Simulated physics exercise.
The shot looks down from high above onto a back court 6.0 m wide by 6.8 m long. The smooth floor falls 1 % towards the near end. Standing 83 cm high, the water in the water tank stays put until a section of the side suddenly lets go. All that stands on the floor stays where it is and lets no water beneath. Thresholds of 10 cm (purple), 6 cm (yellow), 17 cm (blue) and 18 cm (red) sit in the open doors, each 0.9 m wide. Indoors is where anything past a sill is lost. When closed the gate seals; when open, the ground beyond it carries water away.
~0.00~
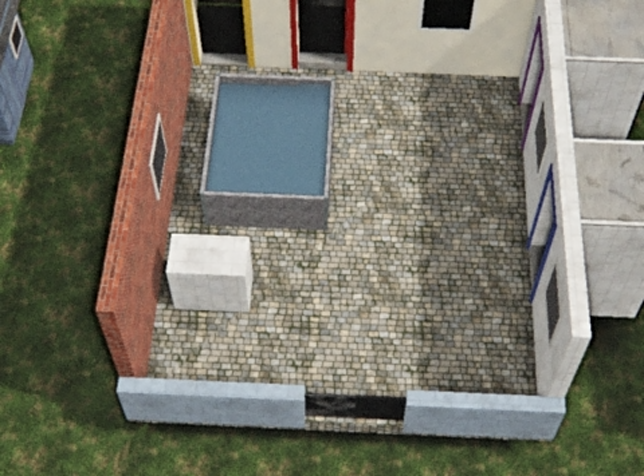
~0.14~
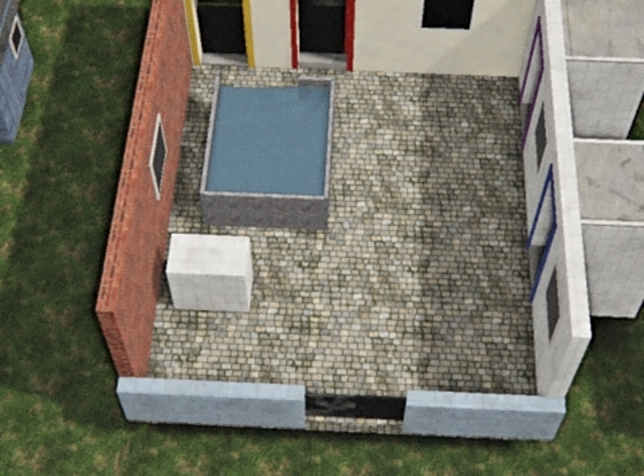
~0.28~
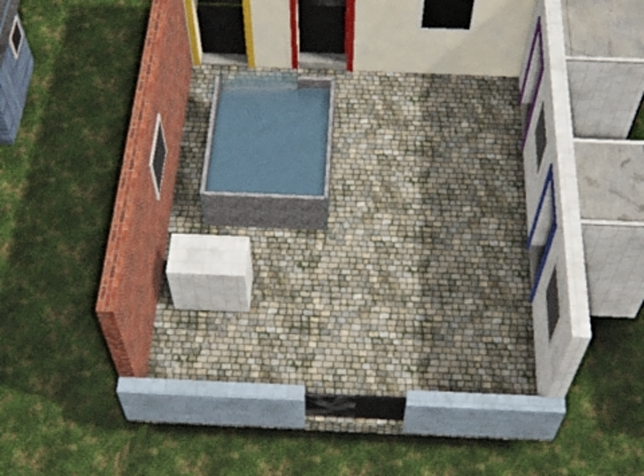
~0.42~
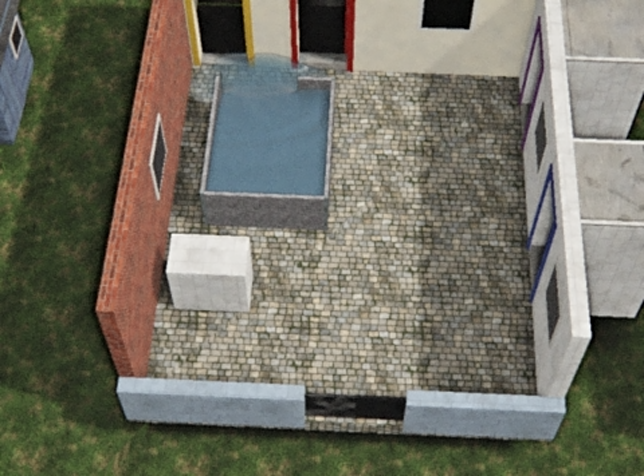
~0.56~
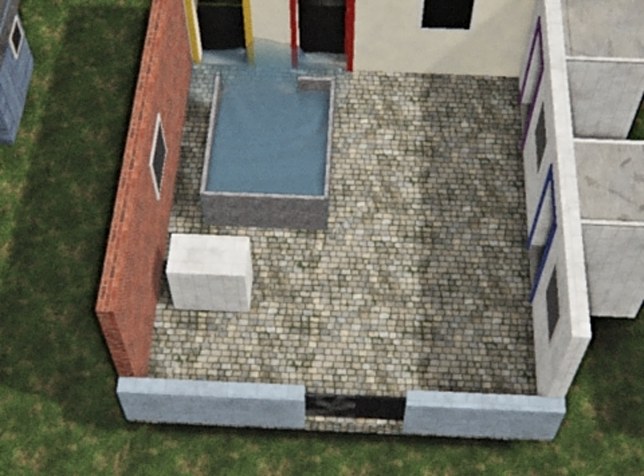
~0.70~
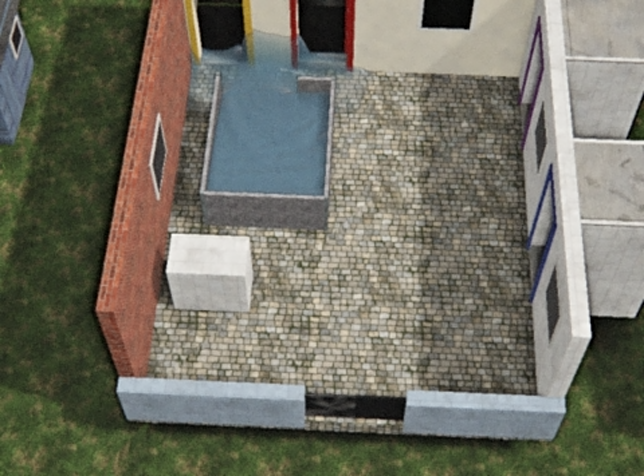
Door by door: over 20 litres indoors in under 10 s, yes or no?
Purple door: Yes, yellow door: Yes, blue door: No, red door: Yes.
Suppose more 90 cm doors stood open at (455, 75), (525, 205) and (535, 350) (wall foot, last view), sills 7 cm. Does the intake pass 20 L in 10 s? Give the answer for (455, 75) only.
Short of it.
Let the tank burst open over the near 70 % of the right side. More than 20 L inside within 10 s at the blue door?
Against the limit, blue exceeds it.
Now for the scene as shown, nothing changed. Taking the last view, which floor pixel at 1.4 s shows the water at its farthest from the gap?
Near (475, 78).
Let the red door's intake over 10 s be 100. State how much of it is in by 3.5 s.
Share by then: ~ 95 %.
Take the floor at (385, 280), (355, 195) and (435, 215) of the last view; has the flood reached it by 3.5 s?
Point 1: Unreached; point 2: Unreached; point 3: Reached.
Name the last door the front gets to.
It would be the blue one.
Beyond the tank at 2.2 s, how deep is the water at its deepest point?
Up to near 54 cm.
After 1.4 s water covers 15 % of the floor and is deepest (61 cm) near (193, 67); purple door not reached, yellow door 47 cm at the sill, 286 L in, blue door not reached, red door 29 cm at the sill, 30 L in.
After 2.2 s water covers 30 % of the floor and is deepest (54 cm) near (193, 67); purple door 17 cm at the sill, 1 L in, yellow door 43 cm at the sill, 602 L in, blue door not reached, red door 27 cm at the sill, 64 L in.
After 3.5 s water covers 45 % of the floor and is deepest (30 cm) near (202, 75); purple door 20 cm at the sill, 60 L in, yellow door 29 cm at the sill, 922 L in, blue door 6 cm at the sill, 0 L in, red door 18 cm at the sill, 89 L in.
After 6.0 s water covers 85 % of the floor and is deepest (20 cm) near (201, 83); purple door 13 cm at the sill, 103 L in, yellow door 19 cm at the sill, 1184 L in, blue door 5 cm at the sill, 0 L in, red door 12 cm at the sill, 95 L in.
After 10.0 s water covers 95 % of the floor and is deepest (13 cm) near (533, 417); purple door 7 cm at the sill, 108 L in, yellow door 10 cm at the sill, 1296 L in, blue door 4 cm at the sill, 0 L in, red door 7 cm at the sill, 95 L in.
